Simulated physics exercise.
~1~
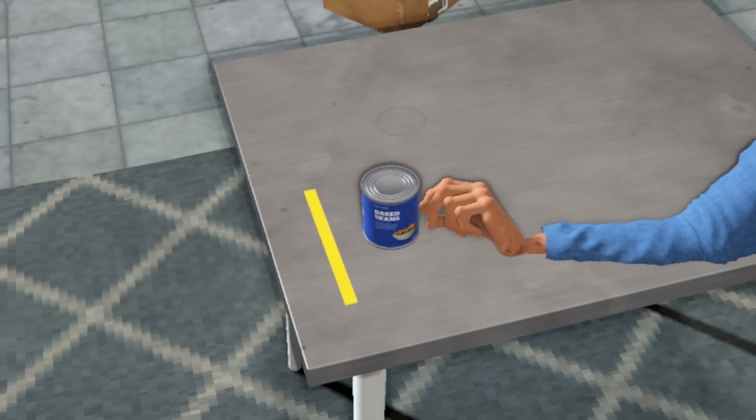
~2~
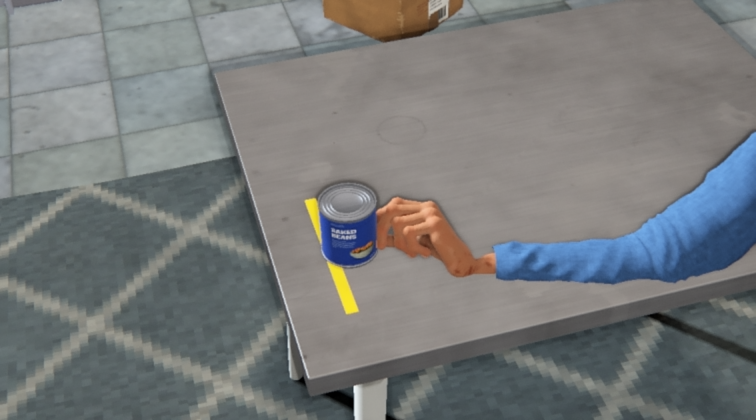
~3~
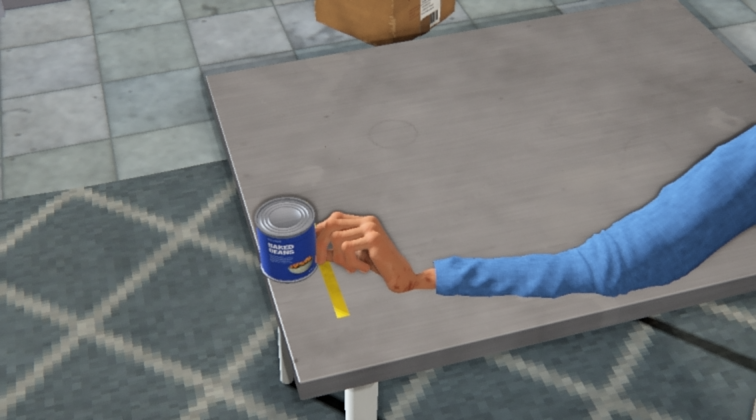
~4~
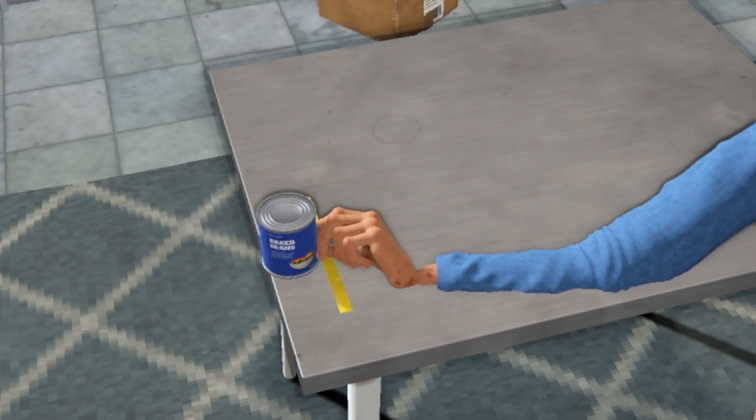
A hand pushes a blue can left across yellow tape, stopping at the table's edge.
